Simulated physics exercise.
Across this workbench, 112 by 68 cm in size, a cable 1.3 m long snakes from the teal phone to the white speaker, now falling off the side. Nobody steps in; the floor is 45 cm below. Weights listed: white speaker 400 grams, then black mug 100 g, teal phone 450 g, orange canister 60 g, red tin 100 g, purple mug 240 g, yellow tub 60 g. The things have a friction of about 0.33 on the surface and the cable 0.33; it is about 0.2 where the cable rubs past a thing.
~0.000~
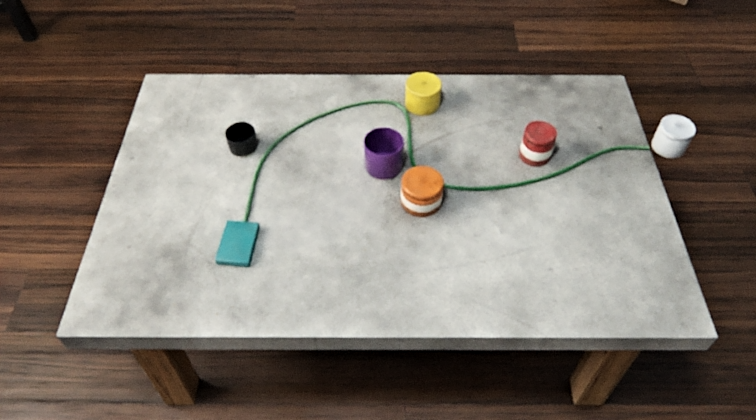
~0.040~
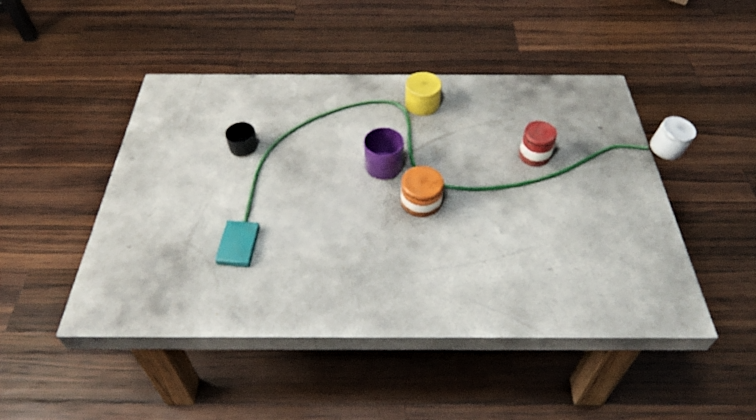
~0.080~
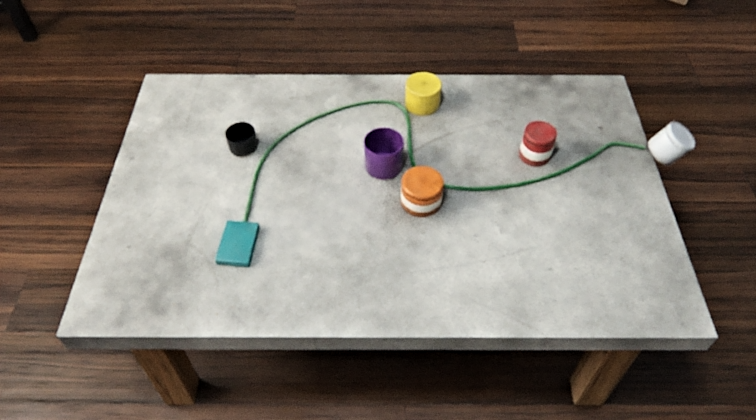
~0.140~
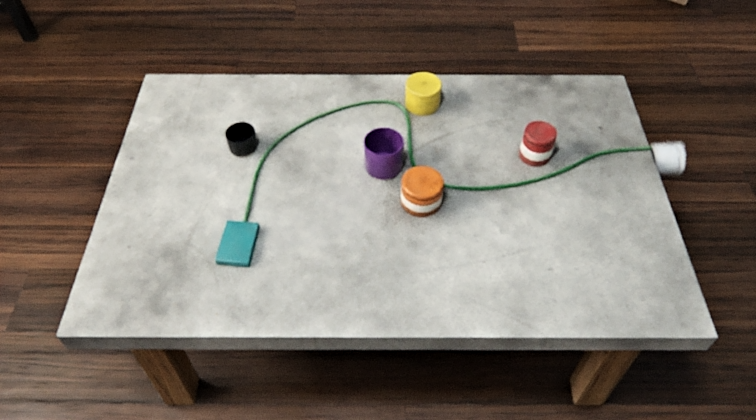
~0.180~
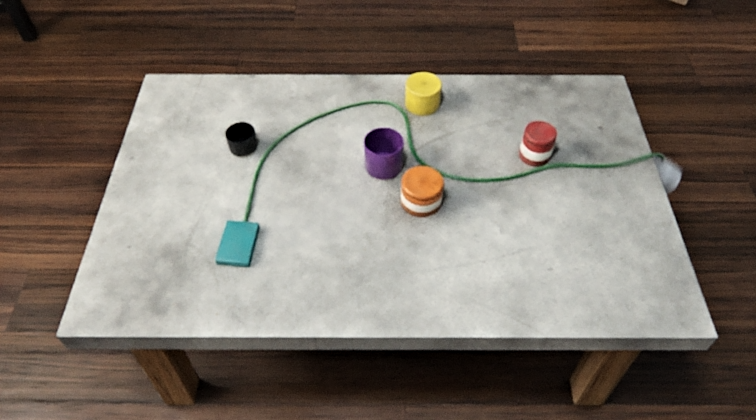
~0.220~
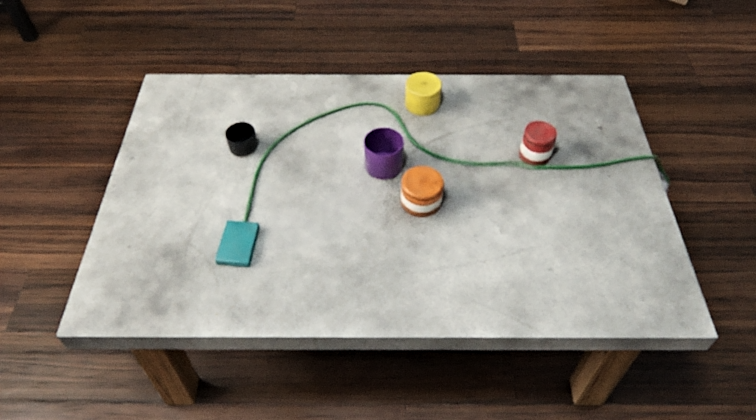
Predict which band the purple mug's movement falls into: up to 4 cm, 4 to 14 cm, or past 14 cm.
Band: Up to 4 cm.
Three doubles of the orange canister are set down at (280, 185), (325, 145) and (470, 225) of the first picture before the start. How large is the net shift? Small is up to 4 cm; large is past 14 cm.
In turn, the three show a lot of movement, a lot of movement and only a little movement.
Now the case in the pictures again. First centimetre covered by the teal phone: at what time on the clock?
Approx. result - teal phone: Not at all.
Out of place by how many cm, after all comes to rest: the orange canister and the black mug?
Net shift - orange canister 0 cm, black mug 0 cm.
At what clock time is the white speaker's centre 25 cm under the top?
Estimate: About 0.28 s.
At 0.5 s, the cable's tail end at (251, 223); purple mug 2 cm off its start, red tin 1 cm off its start, white speaker over the edge.
At 0.7 s, the cable's tail end at (251, 223); purple mug 2 cm off its start, red tin 1 cm off its start, white speaker over the edge.
At 1.0 s, the cable's tail end at (251, 223); purple mug 2 cm off its start at (386, 147), red tin 1 cm off its start at (543, 128), white speaker over the edge.
At 1.2 s, the cable's tail end at (251, 223); purple mug 2 cm off its start, red tin 1 cm off its start, white speaker over the edge.
At 2.4 s, the cable's tail end at (251, 223); purple mug 2 cm off its start at (386, 147), red tin 1 cm off its start at (543, 128), white speaker over the edge.
